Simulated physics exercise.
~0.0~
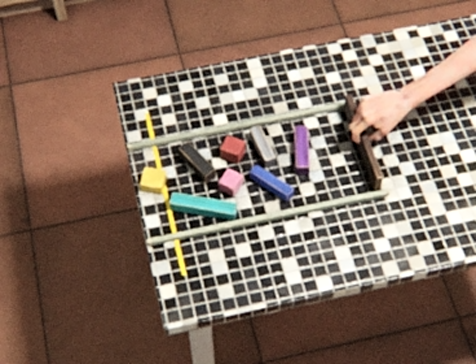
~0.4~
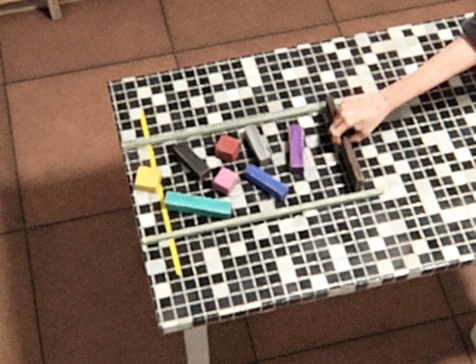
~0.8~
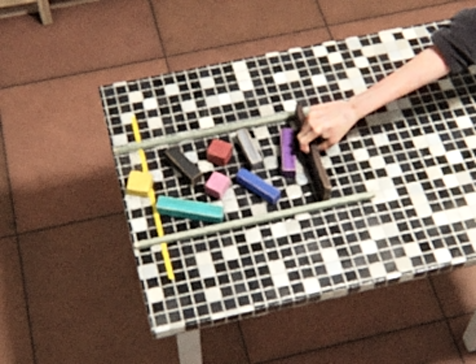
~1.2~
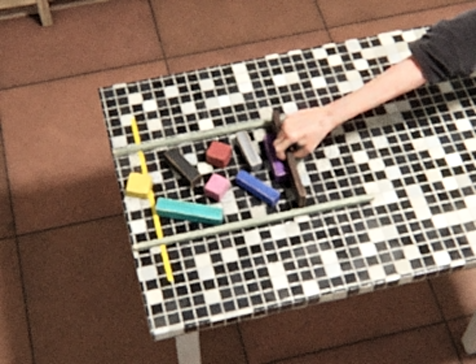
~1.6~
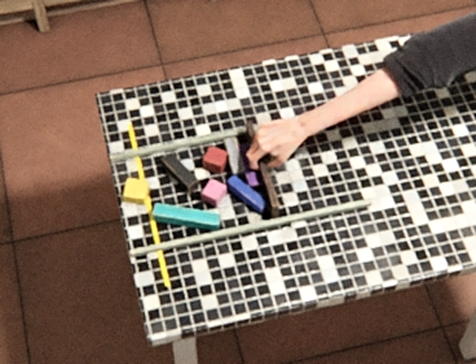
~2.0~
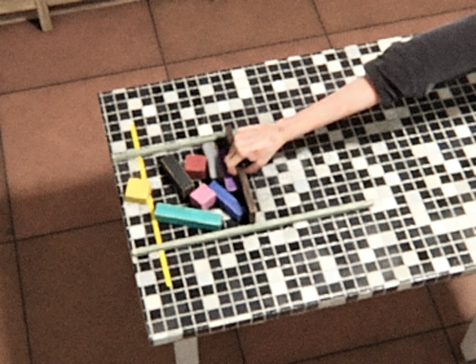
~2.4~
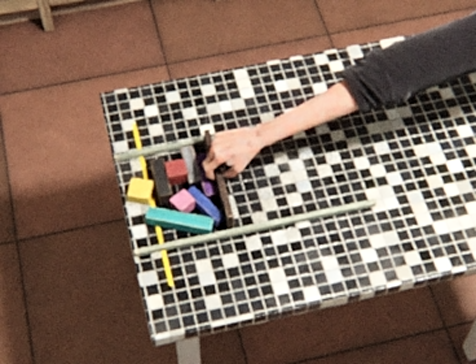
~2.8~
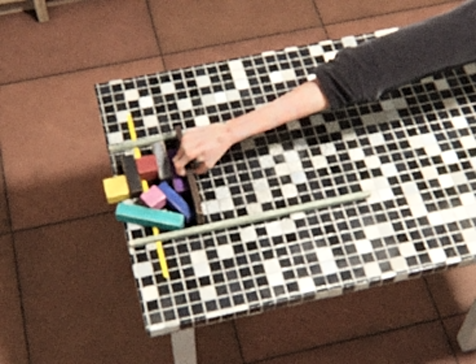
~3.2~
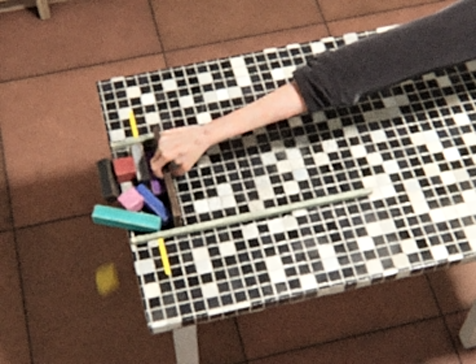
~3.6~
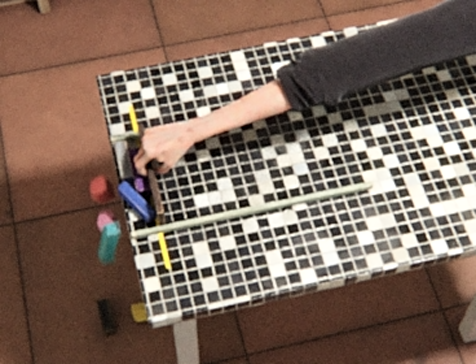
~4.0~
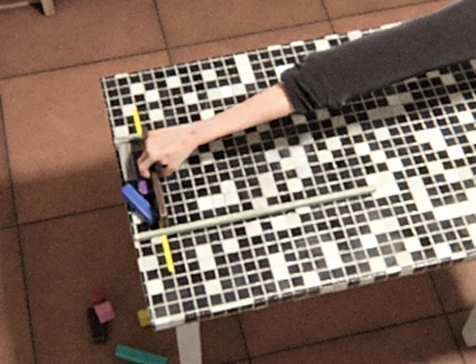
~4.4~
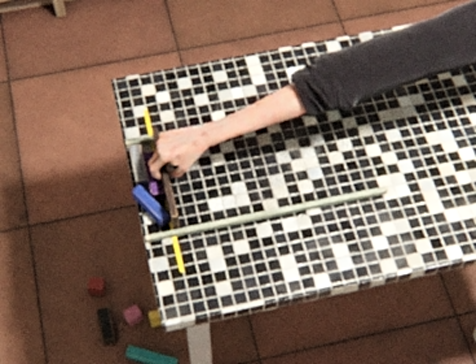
A hand slid a dark board leftward along a channel on a tiled table, bunching up colored blocks and sticks and pushing them past the yellow tape until five dropped to the floor, while the blue and purple sticks stayed on the table.
